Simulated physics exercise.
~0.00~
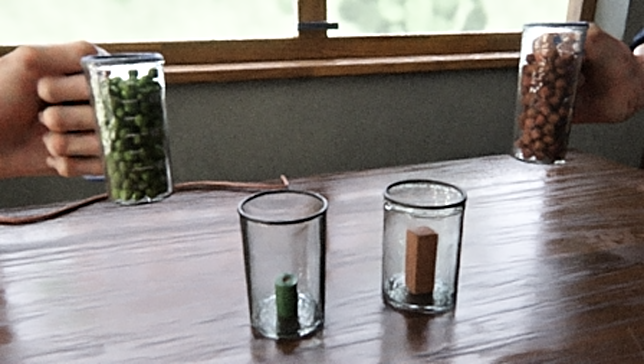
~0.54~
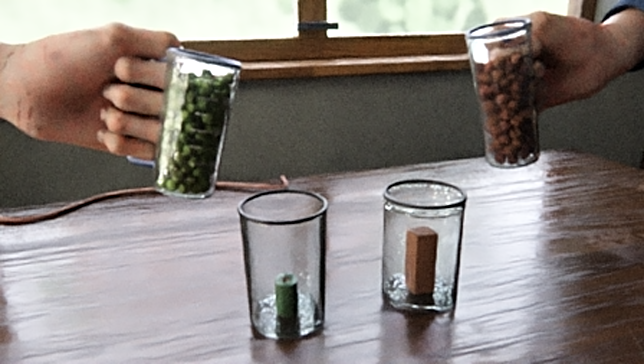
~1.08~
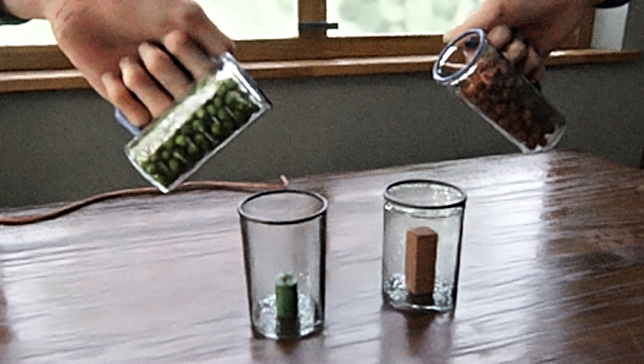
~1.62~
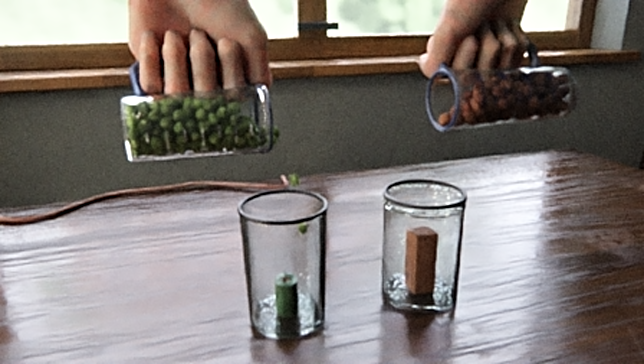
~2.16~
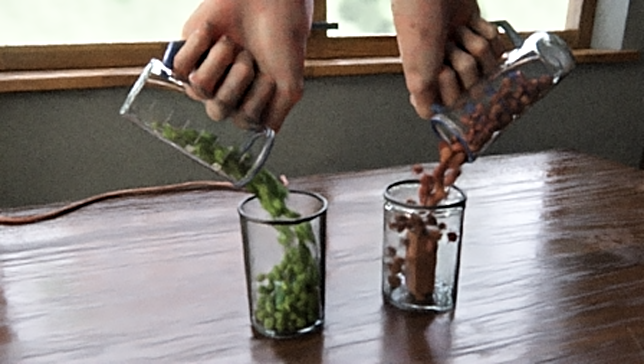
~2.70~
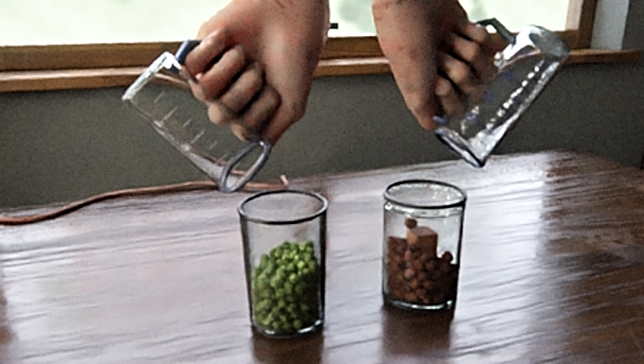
The clip opens on two clear glasses on a dark wooden table, the left holding a short green object and the right a taller reddish-brown block, while hands hold a cup of green pellets and a cup of brown pellets above them. The hands bring the cups inward and tip them onto their sides. As the cups tilt further, green pellets stream into the left glass and brown ones tumble around the block in the right. Both cups end up empty and overturned. The green object is buried, while the top of the block still shows above the brown pellets.
